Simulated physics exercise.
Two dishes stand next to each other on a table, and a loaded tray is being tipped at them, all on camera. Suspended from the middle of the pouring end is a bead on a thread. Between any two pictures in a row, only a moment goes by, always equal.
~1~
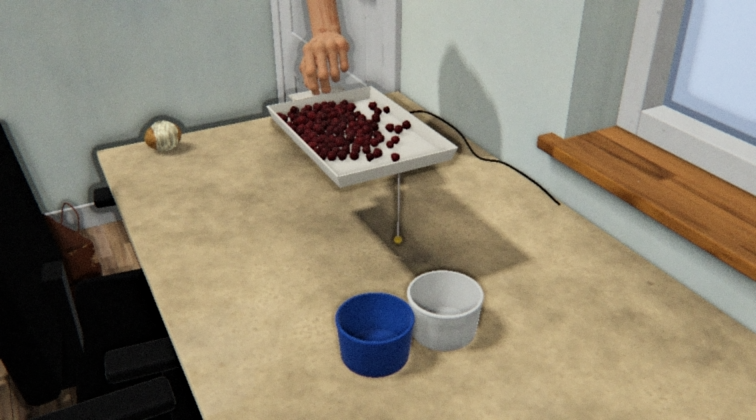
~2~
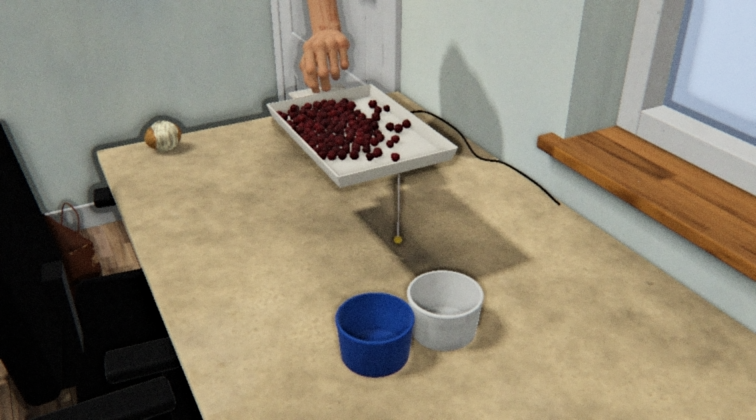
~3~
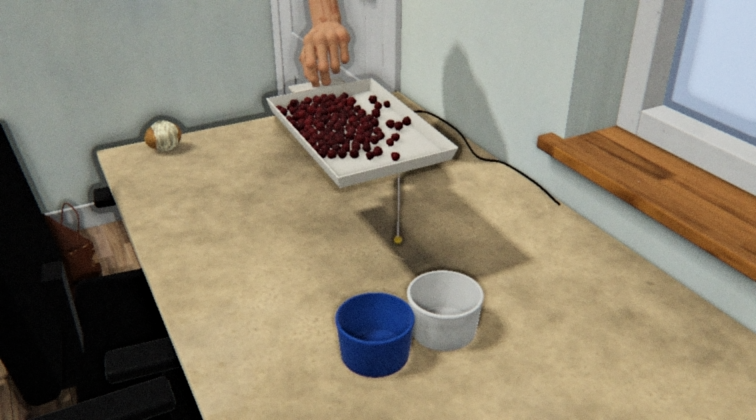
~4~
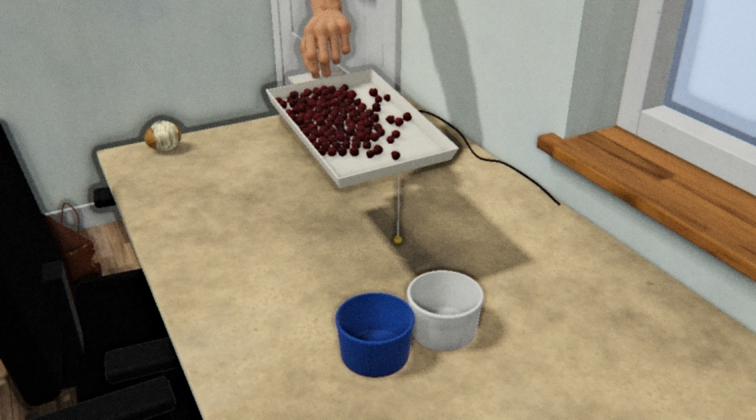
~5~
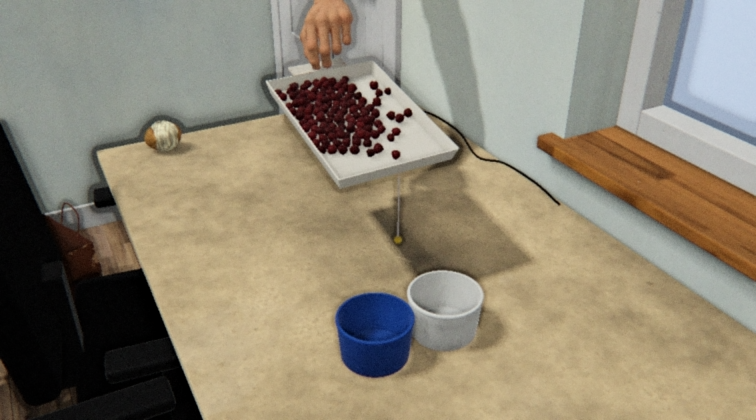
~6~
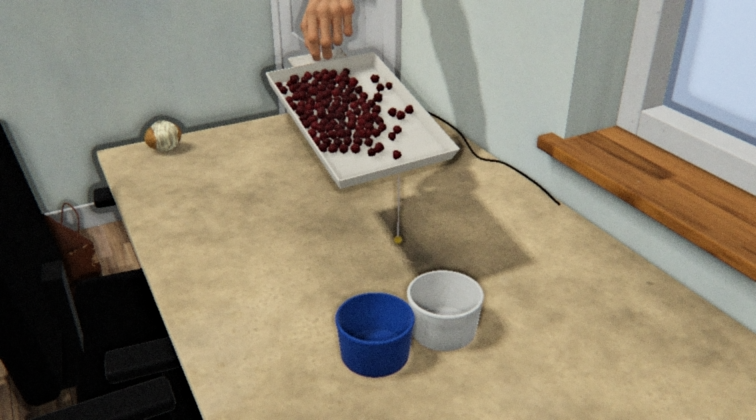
We see a hand behind a white tray of small dark red fruits above a table with a blue dish and a white dish; the hand rises slightly as the tray's far end gradually lifts, tilting it a little.
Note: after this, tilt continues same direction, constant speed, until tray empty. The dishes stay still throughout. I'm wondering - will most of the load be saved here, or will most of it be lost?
I expect the dishes to end up with a lesser share of the load.
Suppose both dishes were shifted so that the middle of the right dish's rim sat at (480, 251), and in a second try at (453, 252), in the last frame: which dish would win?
The dish at left, then the dish at left.
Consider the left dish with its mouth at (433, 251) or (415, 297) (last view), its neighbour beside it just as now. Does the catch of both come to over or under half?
Shy of half, then shy of half.
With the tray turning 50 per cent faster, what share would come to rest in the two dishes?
I'd expect near 10 per cent.
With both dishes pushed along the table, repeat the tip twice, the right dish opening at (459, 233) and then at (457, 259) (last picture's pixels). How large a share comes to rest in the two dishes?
I'd expect some 0 percent, and then some 70 percent.
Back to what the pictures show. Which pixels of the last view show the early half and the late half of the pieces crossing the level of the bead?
The leading part at (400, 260), the rest of it at (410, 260).
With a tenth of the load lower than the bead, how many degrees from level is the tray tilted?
Angle: Close to 90°.
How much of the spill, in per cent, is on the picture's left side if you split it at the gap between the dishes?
About 60 %.
Soon after the last picture, tray tipped steeply; nearly all on the tray; a stray few in the right dish; a stray few outside both; a stray few in the air.
A little later, tray tipped right over; a small part on the tray; a small part in the left dish; a small part in the right dish; about half outside both; about a quarter in the air.
Later still, tray tipped past a quarter turn; a small part in the left dish; a small part in the right dish; most outside both.
At rest, tray tipped past a quarter turn; a small part in the left dish; a small part in the right dish; most outside both.
